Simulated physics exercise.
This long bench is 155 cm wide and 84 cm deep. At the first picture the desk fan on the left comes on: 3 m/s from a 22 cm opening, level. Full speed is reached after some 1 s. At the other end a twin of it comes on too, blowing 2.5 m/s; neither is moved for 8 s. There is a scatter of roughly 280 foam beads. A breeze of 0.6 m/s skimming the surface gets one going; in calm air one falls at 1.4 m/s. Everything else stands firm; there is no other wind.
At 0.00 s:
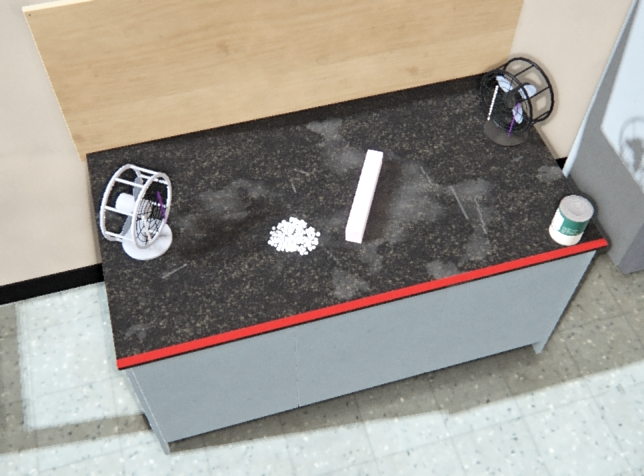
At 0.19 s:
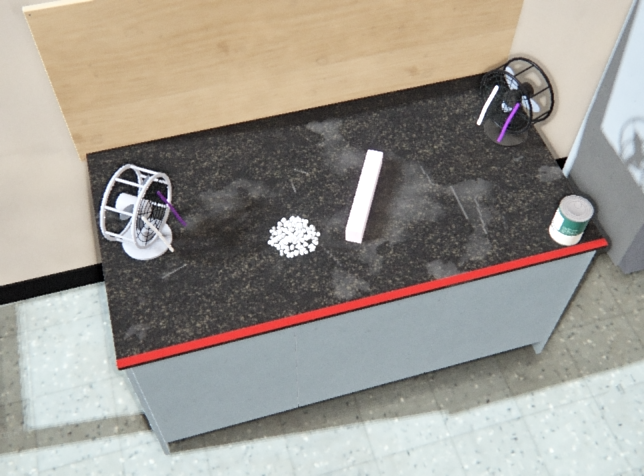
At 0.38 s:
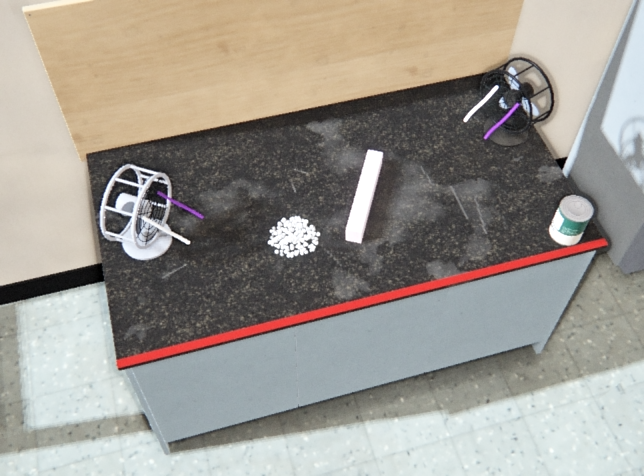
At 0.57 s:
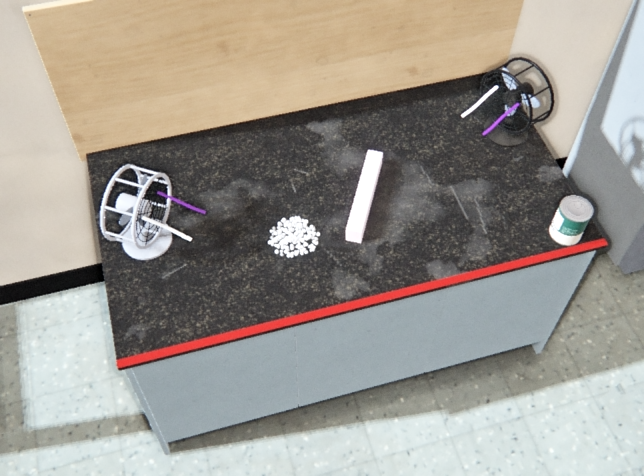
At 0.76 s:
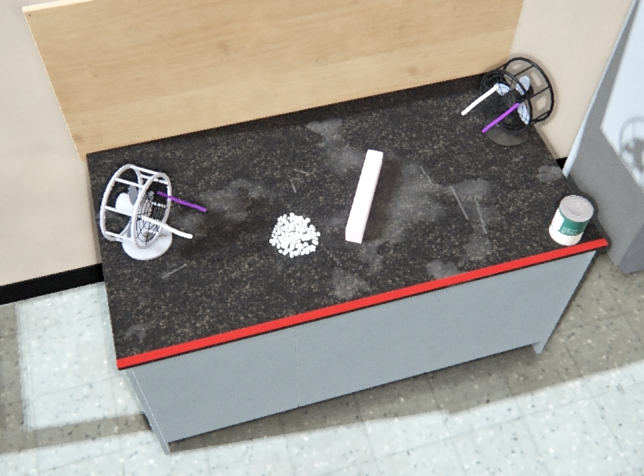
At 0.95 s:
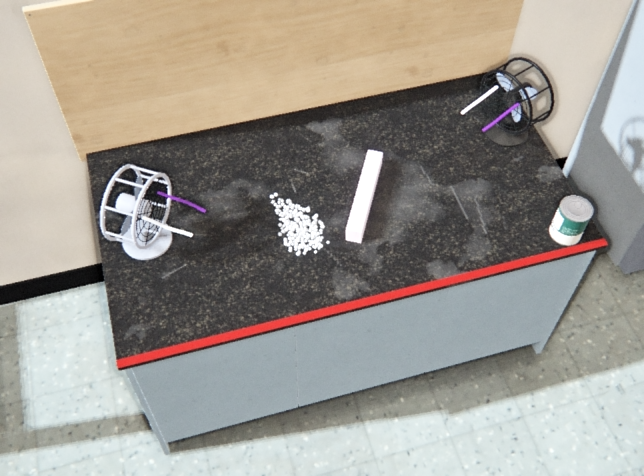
A long bench with a speckled black top, grey front and red edge stands on a pale tiled floor, seen from a fixed view above. A whitish caged fan sits left, a black one at the far right, with white beads and a white plank between and a tin at the right corner. Purple and white streamers extend from both fans, then the beads spread into a longer, looser patch.
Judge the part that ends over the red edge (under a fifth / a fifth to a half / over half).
Of the foam beads, not even a fifth end over the red edge.
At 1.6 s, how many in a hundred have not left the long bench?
Some 100 per cent.
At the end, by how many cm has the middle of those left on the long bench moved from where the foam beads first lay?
About 45 cm.
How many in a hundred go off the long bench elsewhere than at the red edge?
Some 15 per cent.
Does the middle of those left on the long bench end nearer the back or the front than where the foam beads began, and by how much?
To the back, by about 45 cm.
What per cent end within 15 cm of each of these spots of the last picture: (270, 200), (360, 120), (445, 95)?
In turn about 0 %, 15 %, 0 %.
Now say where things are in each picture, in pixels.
The middle of the foam beads is near (295, 237), none has stirred yet, the mouth of the desk fan is at (137, 207) and that of the second one at (516, 96), in the first frame.
The middle of the foam beads is near (294, 237), about 1 % have left their places and the red edge is centred on (377, 303), in the second frame.
The middle of the foam beads is near (294, 237), about 5 % have left their places, the top of a plank is at (365, 189) and the top of a tin is at (577, 208), in the third frame.
The middle of the foam beads is near (294, 237) and about 5 % have left their places, in the fourth frame.
The middle of the foam beads is near (295, 237), the farthest in sight from the desk fan is at (318, 235) and about 10 % have left their places, in the fifth frame.
The middle of the foam beads is near (298, 229), the farthest in sight from the desk fan is at (328, 243) and about 80 % have left their places, in the sixth frame.
After 1.6 s the count stands so, 3 % are over the red edge; the middle of those left on the top is near (318, 171).
After 2.6 s the count stands so, 4 % are over the red edge; the middle of those left on the top is near (283, 133).
After 4.4 s the count stands so, 4 % are over the red edge; the middle of those left on the top is near (288, 128).
After 8.0 s, at the end, 4 % are over the red edge; the middle of those left on the top is near (293, 127).
